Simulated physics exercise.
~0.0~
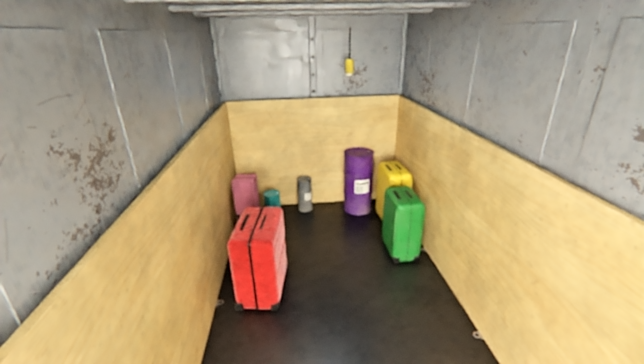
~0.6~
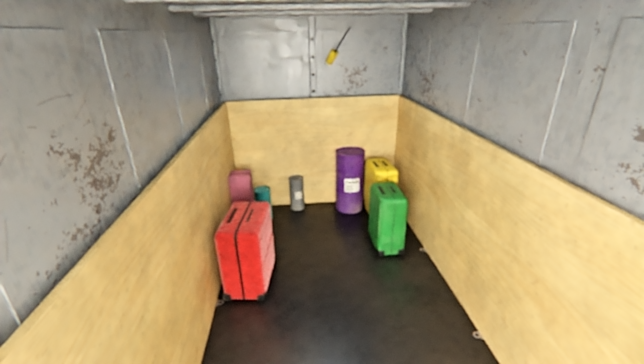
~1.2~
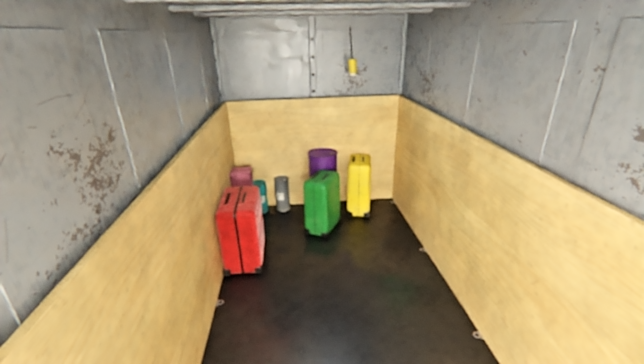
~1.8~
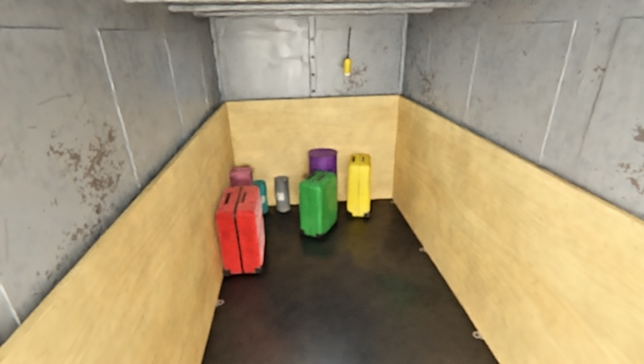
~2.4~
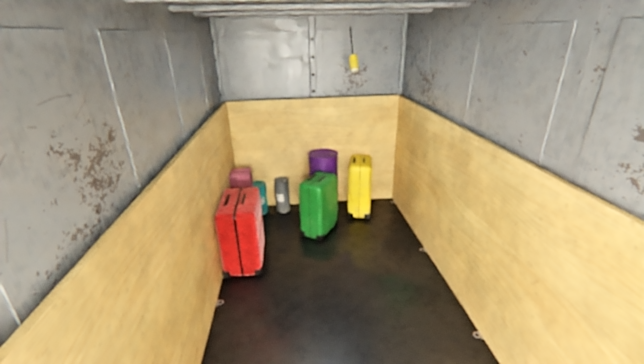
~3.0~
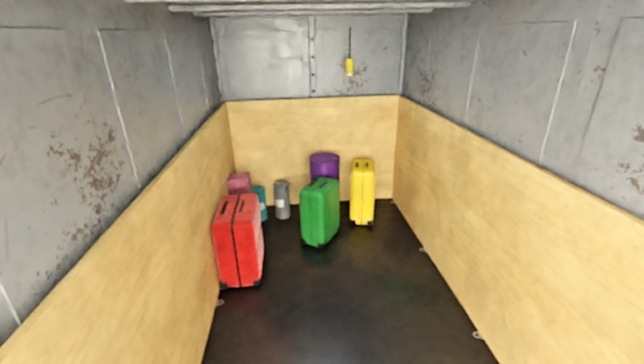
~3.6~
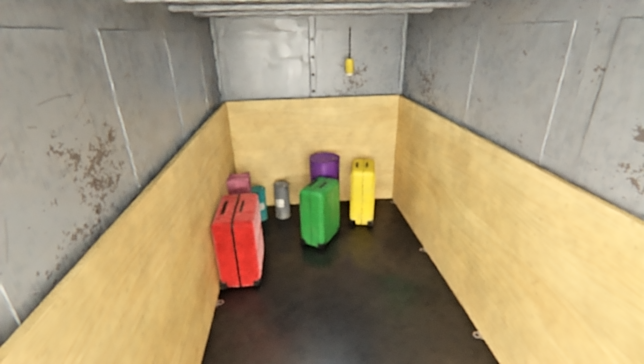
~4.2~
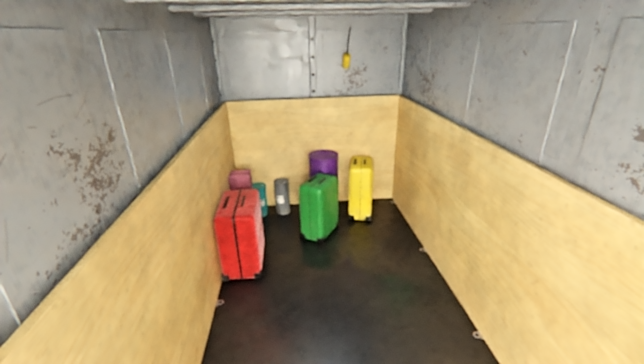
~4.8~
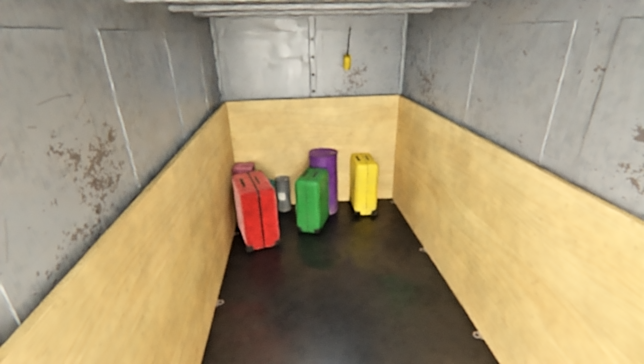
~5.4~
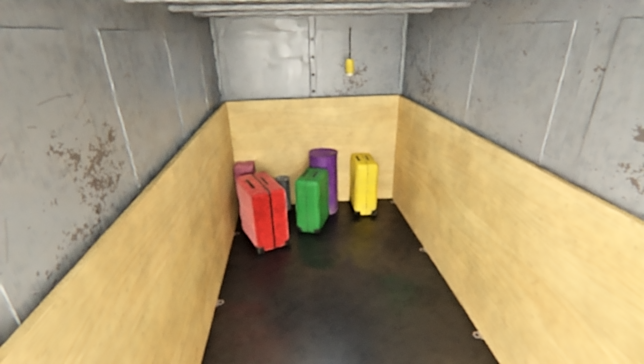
Suitcases, a purple drum and smaller containers slide left and toward the far wall of a van's load bay, shift slightly nearer, then the red and green cases slide back toward the far end, the red one drifting right, and everything finishes upright and still.
